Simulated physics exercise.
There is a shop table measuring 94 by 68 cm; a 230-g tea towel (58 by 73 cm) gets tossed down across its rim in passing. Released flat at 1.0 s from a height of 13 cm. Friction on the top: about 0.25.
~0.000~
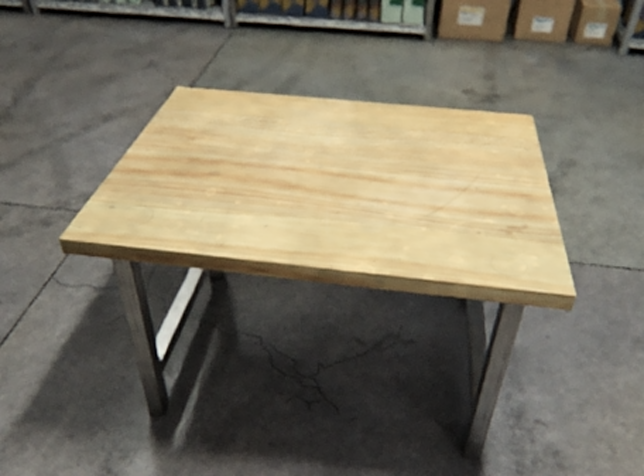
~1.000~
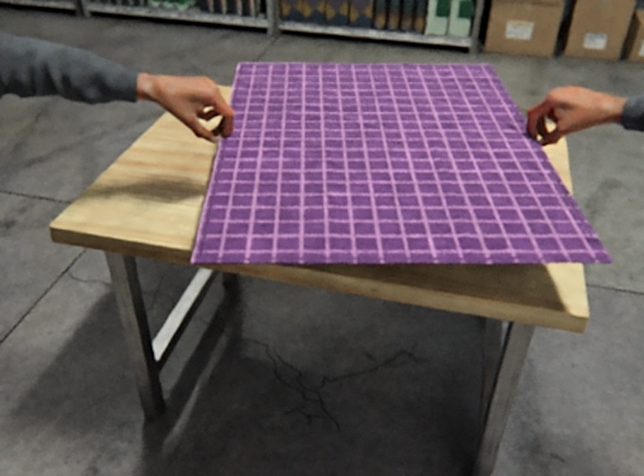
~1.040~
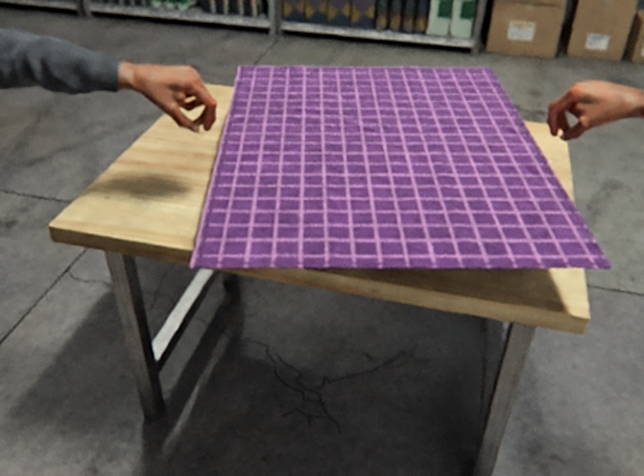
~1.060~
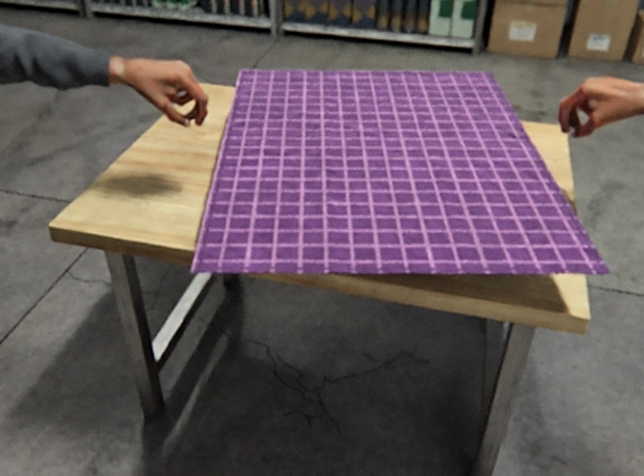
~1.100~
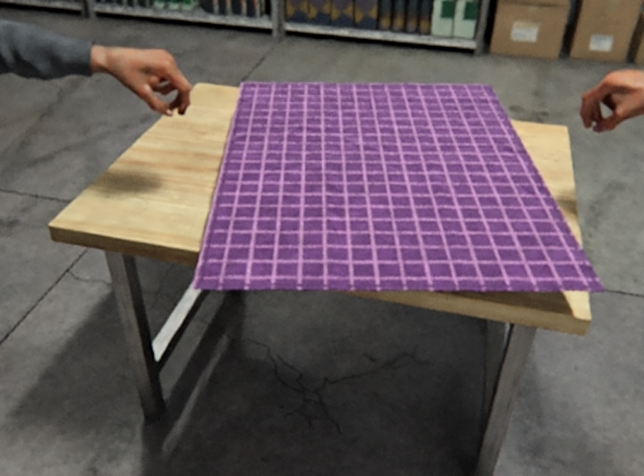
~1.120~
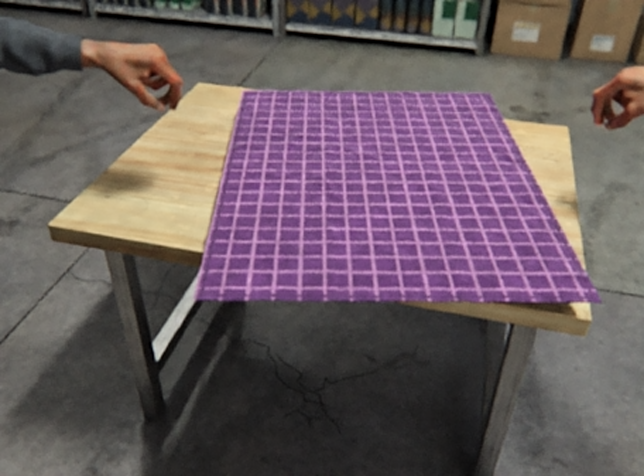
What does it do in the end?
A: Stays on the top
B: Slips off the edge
Option A: Stays on the top.
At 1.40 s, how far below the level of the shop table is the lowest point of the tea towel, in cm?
10 cm.
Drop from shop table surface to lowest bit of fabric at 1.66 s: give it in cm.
It's hanging something like 16 cm below the top at that point.
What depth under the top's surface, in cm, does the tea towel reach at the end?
20 cm, roughly.
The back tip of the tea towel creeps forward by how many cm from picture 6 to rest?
I'd put it at close to 3 cm.
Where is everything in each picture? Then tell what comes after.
In the first frame, the bare shop table.
In the second frame, tea towel corners (191, 264) (239, 64) (490, 65) (613, 263).
In the third frame, tea towel corners (191, 268) (240, 67).
In the fourth frame, tea towel corners (191, 273) (240, 71).
In the fifth frame, tea towel corners (193, 290) (242, 83).
In the sixth frame, tea towel corners (194, 300) (243, 92) (489, 94) (601, 303).
At 1.4 s, 80 % of the tea towel is still over the top.
At 1.7 s, 80 % of the tea towel is still over the top.
At 1.9 s, 80 % of the tea towel is still over the top.
At 2.2 s, 80 % of the tea towel is still over the top.
At 4.4 s, 80 % of the tea towel is still over the top.
